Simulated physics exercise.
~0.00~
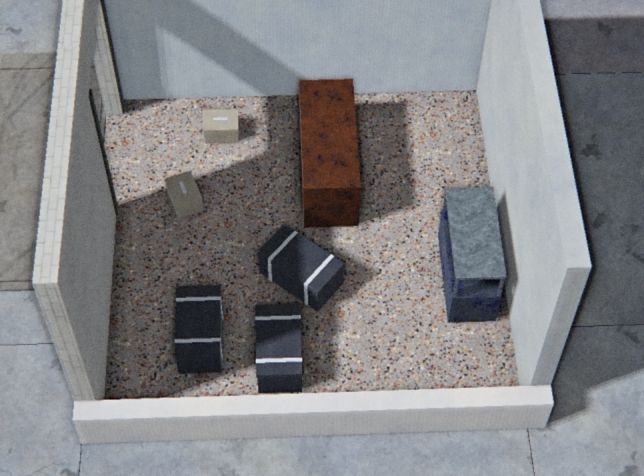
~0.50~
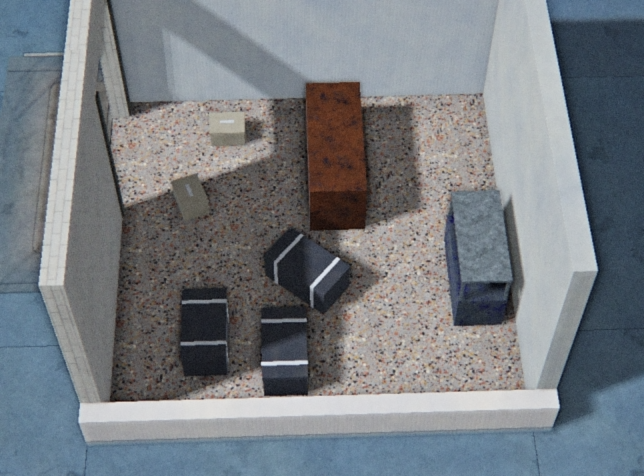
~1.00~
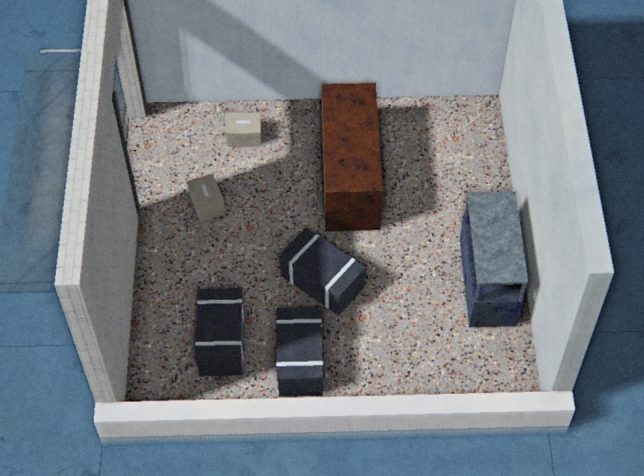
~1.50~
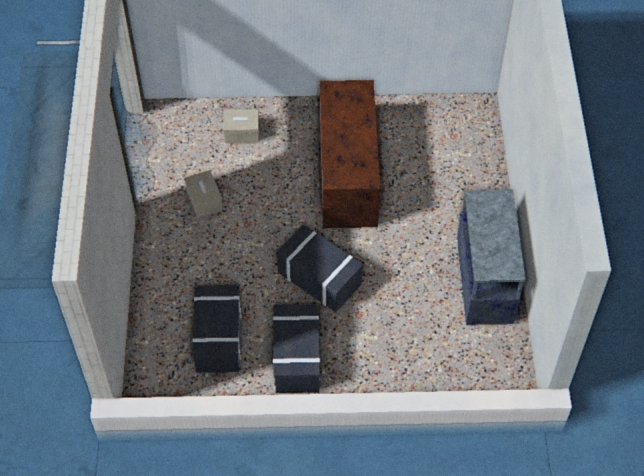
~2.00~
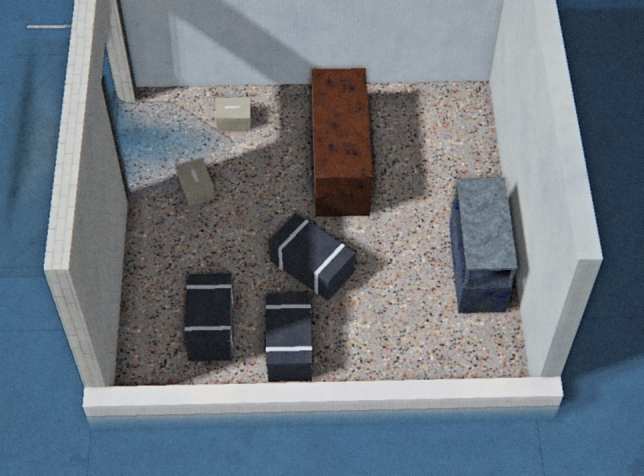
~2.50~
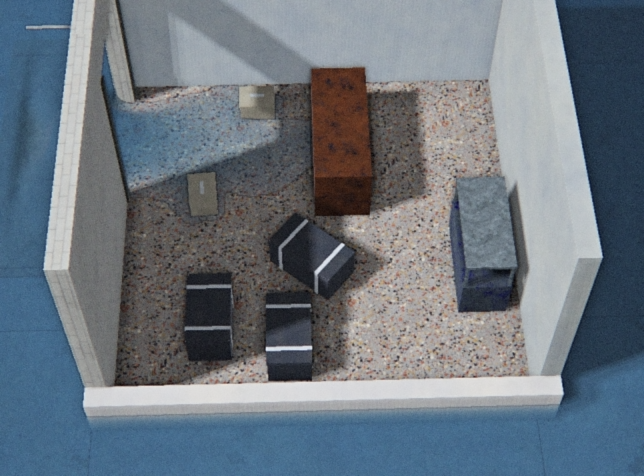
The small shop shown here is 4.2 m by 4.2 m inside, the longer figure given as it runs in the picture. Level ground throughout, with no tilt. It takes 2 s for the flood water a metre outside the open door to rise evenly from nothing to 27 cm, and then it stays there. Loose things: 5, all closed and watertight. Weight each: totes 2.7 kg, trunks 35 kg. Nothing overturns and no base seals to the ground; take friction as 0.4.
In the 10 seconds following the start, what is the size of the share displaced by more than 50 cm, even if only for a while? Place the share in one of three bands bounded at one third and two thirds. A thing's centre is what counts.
It goes in the band two thirds or more.
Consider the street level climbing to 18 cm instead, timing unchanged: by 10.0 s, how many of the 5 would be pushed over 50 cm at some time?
Then it comes to 2.
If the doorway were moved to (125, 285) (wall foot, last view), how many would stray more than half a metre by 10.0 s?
The answer then is 5.
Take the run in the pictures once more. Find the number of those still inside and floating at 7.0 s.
Count at that moment: 2.
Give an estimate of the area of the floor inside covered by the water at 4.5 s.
Roughly 9.5 m2.
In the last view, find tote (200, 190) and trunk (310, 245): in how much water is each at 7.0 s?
Depth approx. 10 cm / 7 cm.
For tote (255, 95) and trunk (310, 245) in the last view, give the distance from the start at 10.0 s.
Net displacement, in order: 250 cm; 120 cm.
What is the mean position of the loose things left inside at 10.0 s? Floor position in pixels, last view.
About (360, 284).
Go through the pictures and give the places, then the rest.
A tote at (220, 120) rests on the ground; a tote at (183, 188) rests on the ground; 0.0 m2 under water; 0 of 5 have shifted, in the first picture.
A tote at (227, 122), on the bottom; a tote at (189, 191), on the bottom; 0.0 m2 under water; 0 of 5 have shifted, in the second picture.
A tote at (243, 123) rests on the ground; a tote at (205, 191), on the bottom; water covers 0.0 m2; 0 of 5 have shifted, in the third picture.
A tote at (241, 119), on the bottom; a tote at (203, 188) rests on the ground; water covers 0.1 m2; 0 of 5 have shifted, in the fourth picture.
A tote at (233, 108), on the bottom; a tote at (195, 176), on the bottom; 1.0 m2 under water; 0 of 5 have shifted, in the fifth picture.
A tote at (257, 96), on the bottom, 32 cm from its start; a tote at (202, 188), on the bottom, 19 cm from its start; water covers 2.6 m2; 2 of 5 have shifted, in the sixth picture.
After 3.5 s 2 of 5 are over 50 cm from their spots; 0 afloat.
After 4.5 s 2 of 5 are over 50 cm from their spots; 2 afloat.
After 7.0 s 3 of 5 are over 50 cm from their spots; 2 afloat.
After 10.0 s 4 of 5 are over 50 cm from their spots, and 4 have been at some point; 5 afloat.
